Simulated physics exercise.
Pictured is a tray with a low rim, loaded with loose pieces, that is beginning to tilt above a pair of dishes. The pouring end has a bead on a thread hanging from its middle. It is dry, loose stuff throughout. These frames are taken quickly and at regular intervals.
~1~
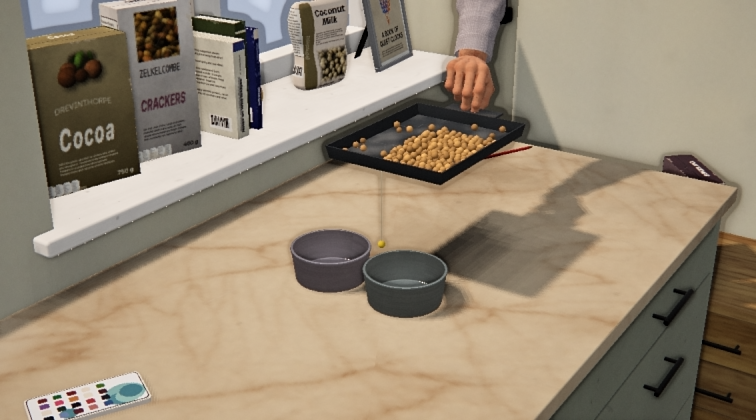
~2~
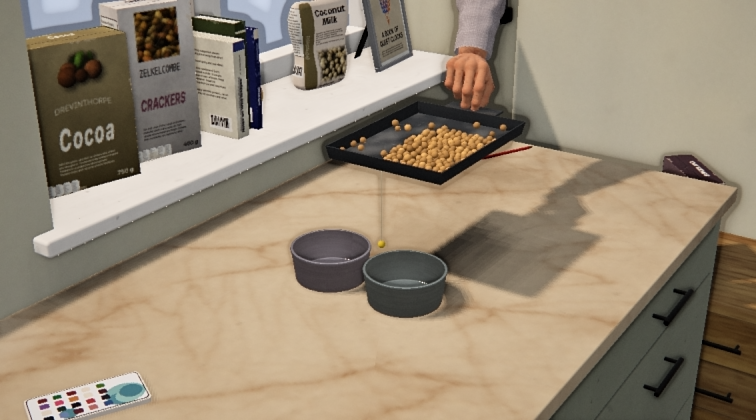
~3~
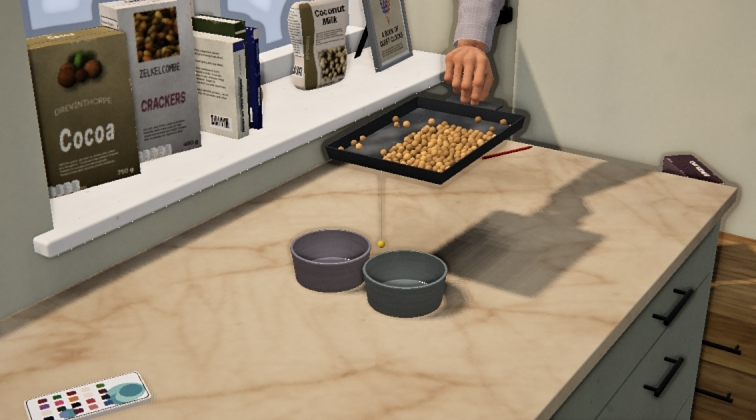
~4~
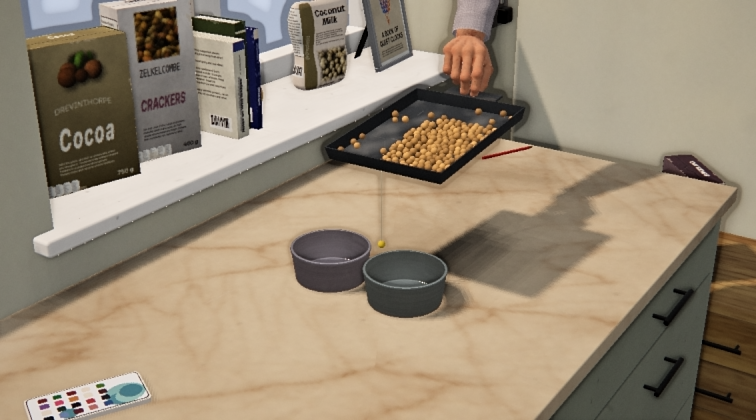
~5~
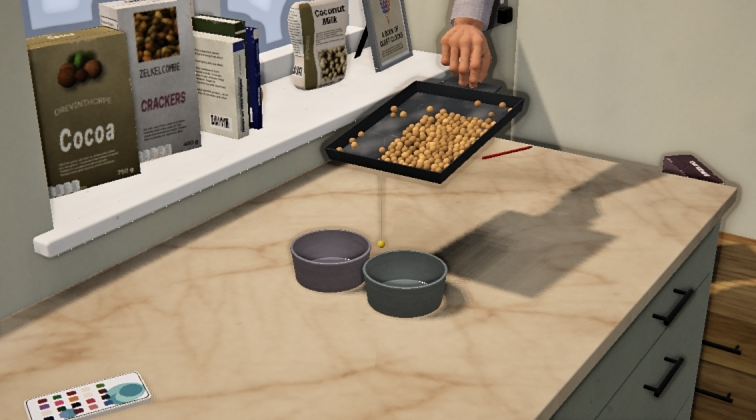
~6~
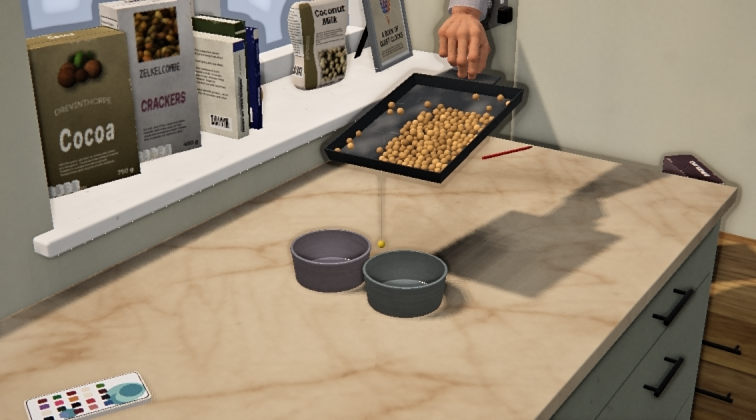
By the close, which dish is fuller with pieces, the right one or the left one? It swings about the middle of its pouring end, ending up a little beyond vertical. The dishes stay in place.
The left one.
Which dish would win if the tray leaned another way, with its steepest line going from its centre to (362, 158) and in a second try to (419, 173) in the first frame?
First case: The dish at left. Second case: The dish at right.
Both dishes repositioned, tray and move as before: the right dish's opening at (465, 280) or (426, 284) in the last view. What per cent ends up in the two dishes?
Some 20 and then some 70 per cent.
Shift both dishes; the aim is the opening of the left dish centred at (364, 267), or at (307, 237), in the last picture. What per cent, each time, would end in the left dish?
50 %, then 10 %.
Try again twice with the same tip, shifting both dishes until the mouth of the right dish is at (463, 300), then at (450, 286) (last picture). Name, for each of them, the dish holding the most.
Try 1 - the dish at left, try 2 - the dish at left.
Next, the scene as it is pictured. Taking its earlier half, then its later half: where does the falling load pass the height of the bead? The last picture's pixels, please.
(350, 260), then (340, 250).
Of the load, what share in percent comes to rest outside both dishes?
Around 40 in a hundred.
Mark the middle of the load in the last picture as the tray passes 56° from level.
Centre estimate: (397, 140).
Shortly afterwards, tray tipped steeply; all but a few on the tray; only a few in the air.
Next, tray tipped right over; near a quarter on the tray; a little in the right dish; near a quarter in the left dish; near a quarter outside both; near a quarter in the air.
Some moments later, tray tipped past a quarter turn; near a quarter in the right dish; near a third in the left dish; near a third outside both.
In the end, tray tipped past a quarter turn; near a quarter in the right dish; near a third in the left dish; near a third outside both.
